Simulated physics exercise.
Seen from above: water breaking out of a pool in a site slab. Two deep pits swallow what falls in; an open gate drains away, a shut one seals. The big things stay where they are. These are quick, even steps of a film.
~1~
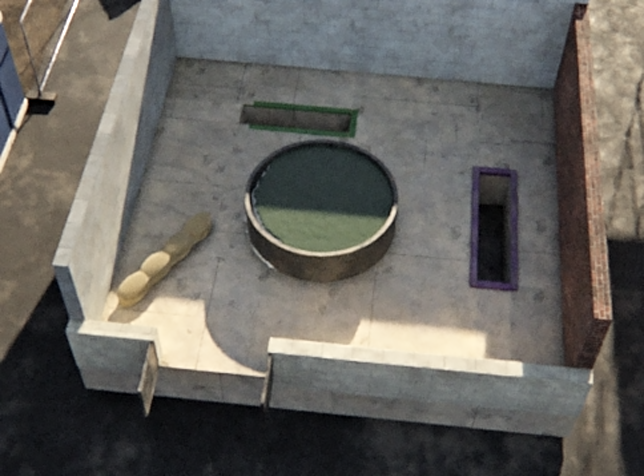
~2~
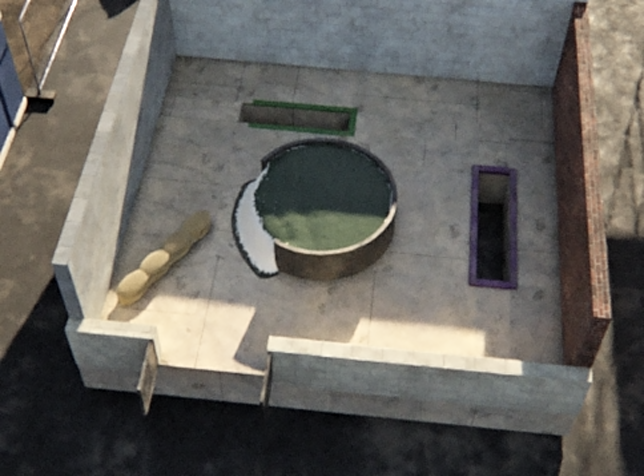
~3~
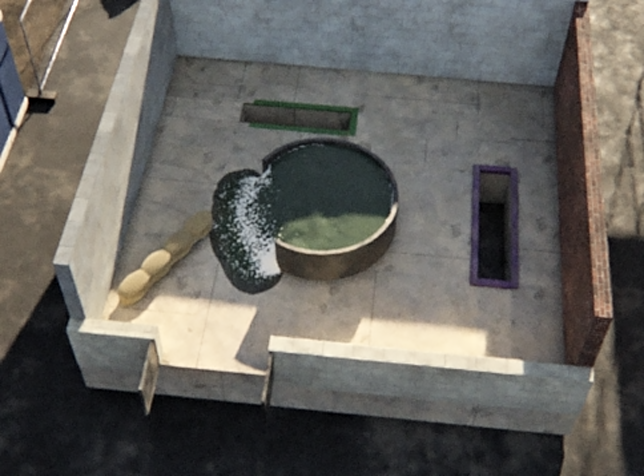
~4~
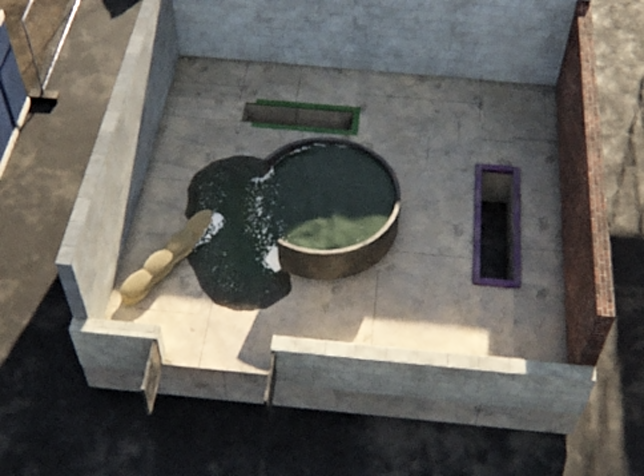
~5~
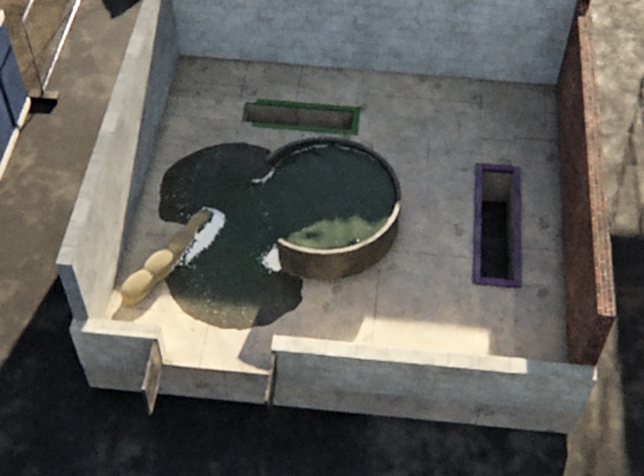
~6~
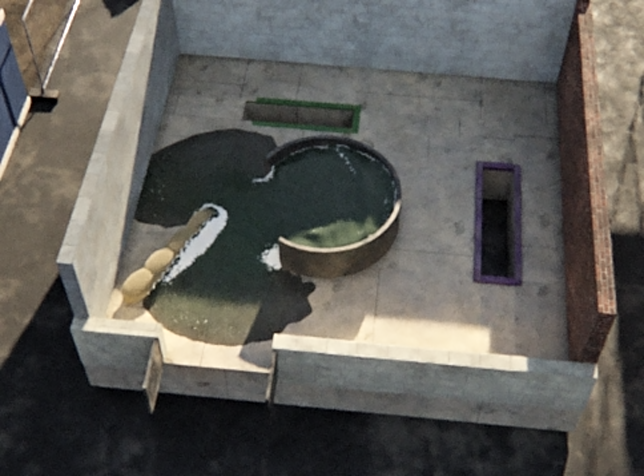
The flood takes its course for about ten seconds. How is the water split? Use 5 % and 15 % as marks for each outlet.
One by one: The gate takes more than 15 %; the purple pit takes less than 5 %; the green pit takes more than 15 %.
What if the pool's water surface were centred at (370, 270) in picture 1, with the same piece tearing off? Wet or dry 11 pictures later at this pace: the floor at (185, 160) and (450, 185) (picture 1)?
One after the other: Wet, dry.
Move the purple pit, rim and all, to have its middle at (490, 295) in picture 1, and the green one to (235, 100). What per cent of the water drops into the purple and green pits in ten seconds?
Parts in a hundred: Purple 0, green 30.
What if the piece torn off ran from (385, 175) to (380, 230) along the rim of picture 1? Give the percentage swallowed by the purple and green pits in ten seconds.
Roughly, in per cent: Purple 60, green 0.
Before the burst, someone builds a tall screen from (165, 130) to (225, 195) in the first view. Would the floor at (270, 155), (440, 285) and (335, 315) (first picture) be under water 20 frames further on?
In that order: Covered, clear, free of water.
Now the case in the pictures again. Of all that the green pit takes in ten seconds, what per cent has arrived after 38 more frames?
Close to 40 %.
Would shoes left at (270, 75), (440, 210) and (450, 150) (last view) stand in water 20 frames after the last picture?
One after the other: Covered, not flooded, dry.
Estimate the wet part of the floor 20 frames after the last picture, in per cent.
Close to 35 %.
A moment on, water covers 25 % of the floor; the gate 1 %, the purple pit 0 %, the green pit 0 %.
Next, water covers 25 % of the floor; the gate 4 %, the purple pit 0 %, the green pit 0 %.
Then, water covers 35 % of the floor; the gate 12 %, the purple pit 0 %, the green pit 1 %.
Later, water covers 65 % of the floor; the gate 23 %, the purple pit 0 %, the green pit 7 %.
In the end, water covers 80 % of the floor; the gate 31 %, the purple pit 0 %, the green pit 17 %.
